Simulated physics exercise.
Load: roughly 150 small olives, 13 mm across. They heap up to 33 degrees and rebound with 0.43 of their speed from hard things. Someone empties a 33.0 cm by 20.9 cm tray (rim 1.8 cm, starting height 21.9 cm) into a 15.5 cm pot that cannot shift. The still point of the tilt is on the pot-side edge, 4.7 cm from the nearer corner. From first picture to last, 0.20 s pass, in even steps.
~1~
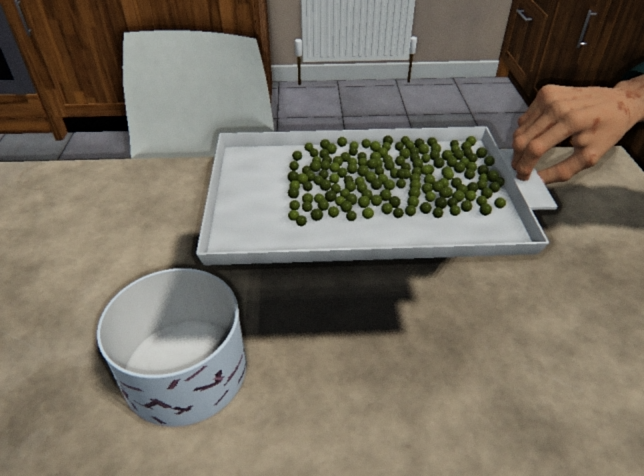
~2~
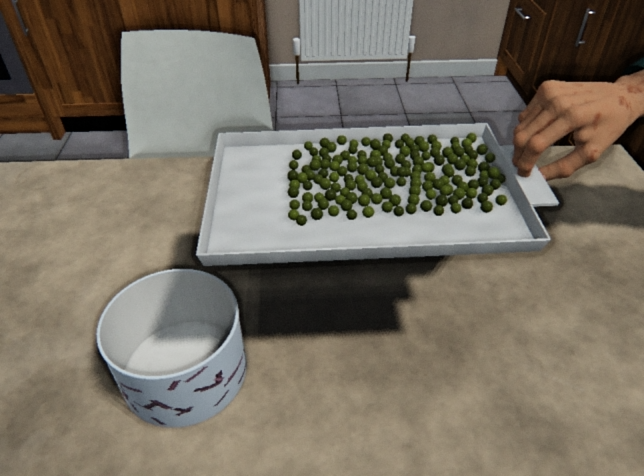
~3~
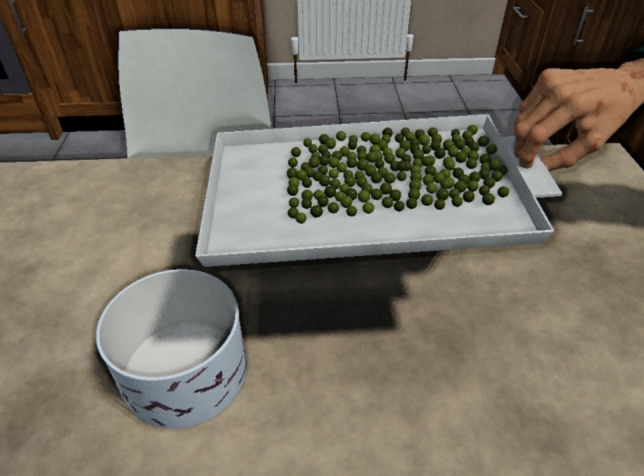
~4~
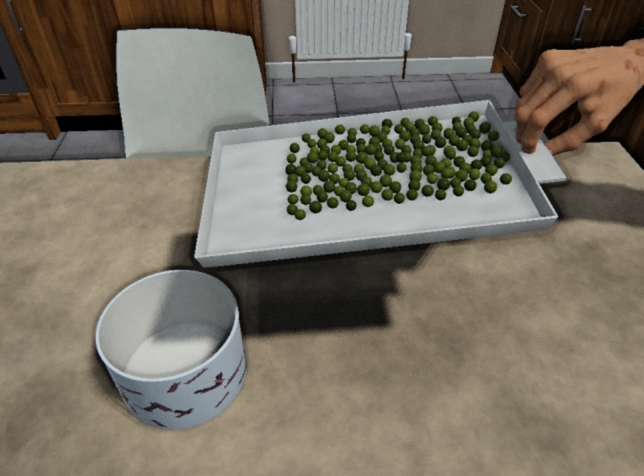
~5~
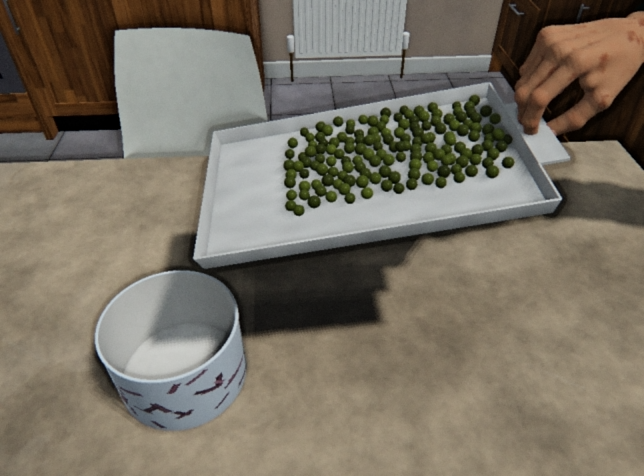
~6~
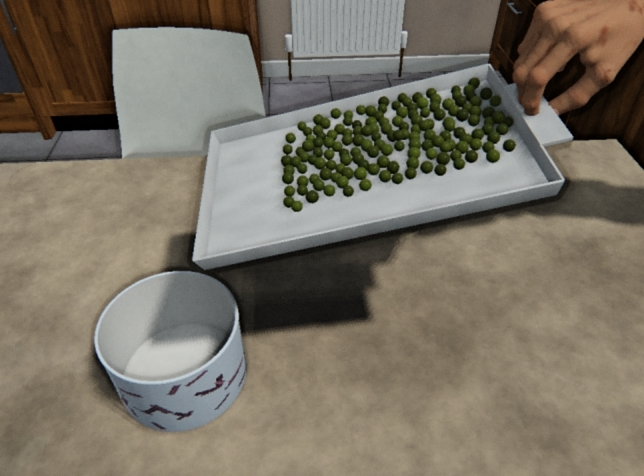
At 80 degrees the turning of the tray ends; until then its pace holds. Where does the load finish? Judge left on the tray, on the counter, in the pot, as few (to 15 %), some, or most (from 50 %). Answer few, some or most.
Tray: Some, counter: Some, pot: Some.
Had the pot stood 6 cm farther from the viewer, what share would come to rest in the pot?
Then about 35 per cent.
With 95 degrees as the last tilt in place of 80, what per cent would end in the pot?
In that case some 55 per cent.
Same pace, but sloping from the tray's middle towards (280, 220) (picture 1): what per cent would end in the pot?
Some 65 per cent.
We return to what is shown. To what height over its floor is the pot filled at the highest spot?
Some 2.0 cm.
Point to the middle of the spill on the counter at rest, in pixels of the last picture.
Near (131, 296).
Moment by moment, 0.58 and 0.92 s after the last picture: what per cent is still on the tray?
About 80, 45.
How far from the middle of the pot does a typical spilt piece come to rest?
About 18 cm.
Then, 0.35 s after the last picture, tilt 46 degrees; the tray holds 100 %, the pot 0 %.
Then, 0.58 s after the last picture, tilt 68 degrees; the tray holds 80 %, the pot 0 %.
Then, 0.92 s after the last picture, tilt 80 degrees; the tray holds 45 %, the pot 30 %.
In the end, tray 40 %, counter 25 %, pot 30 %.
